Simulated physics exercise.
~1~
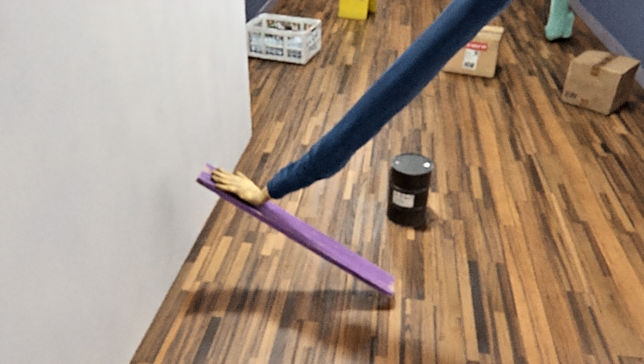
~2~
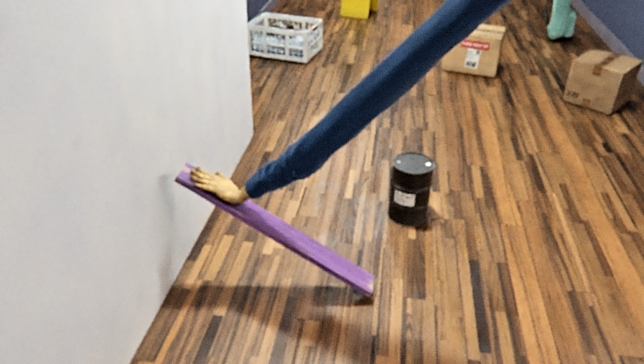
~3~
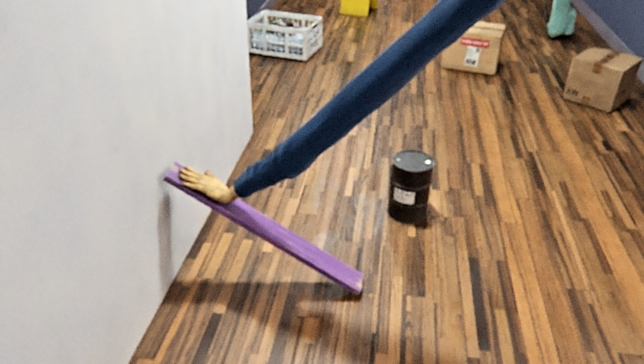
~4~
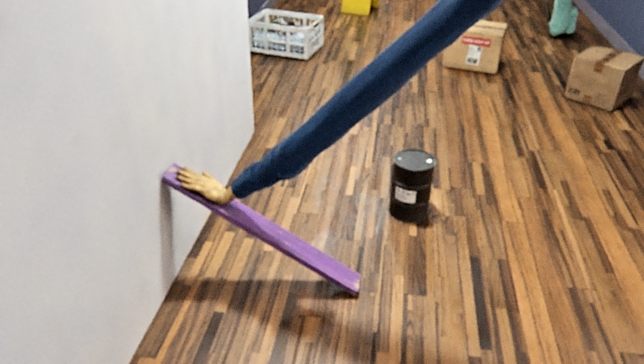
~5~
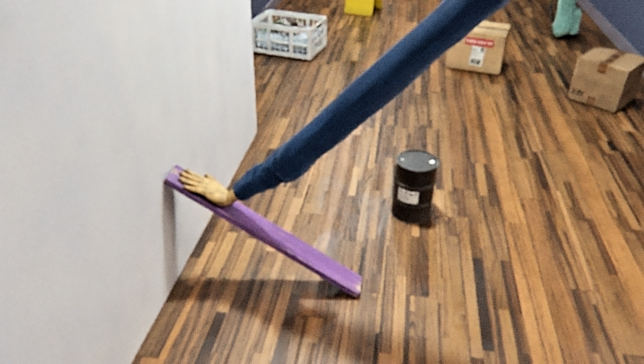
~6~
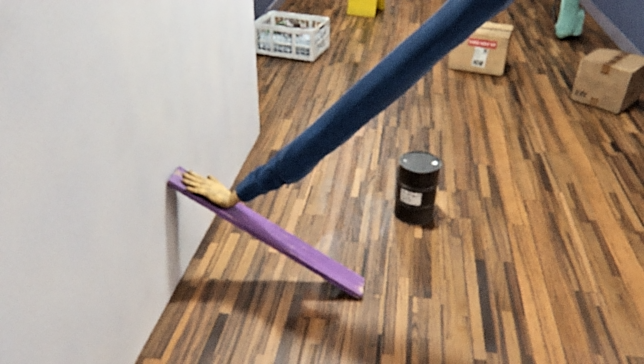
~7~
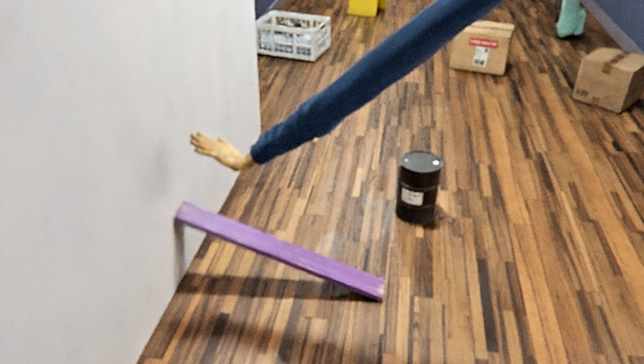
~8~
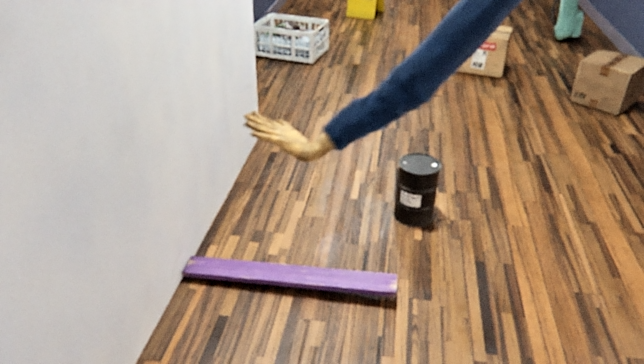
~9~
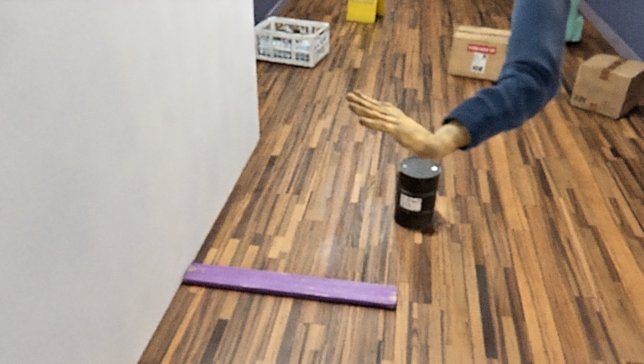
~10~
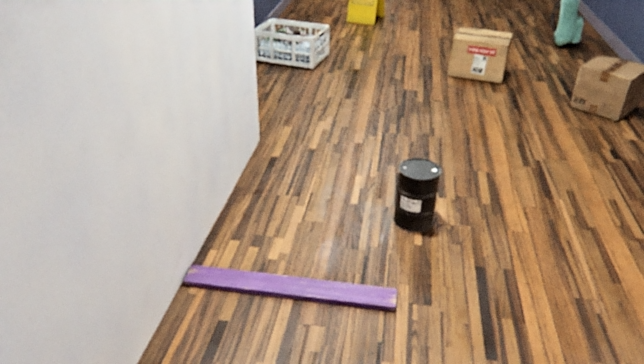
A purple plank was pressed by a hand against a bare white wall at a slant, but once the hand let go and pulled away, it slid down and ended up lying flat on the wooden floor, while the black canister nearby stayed put.
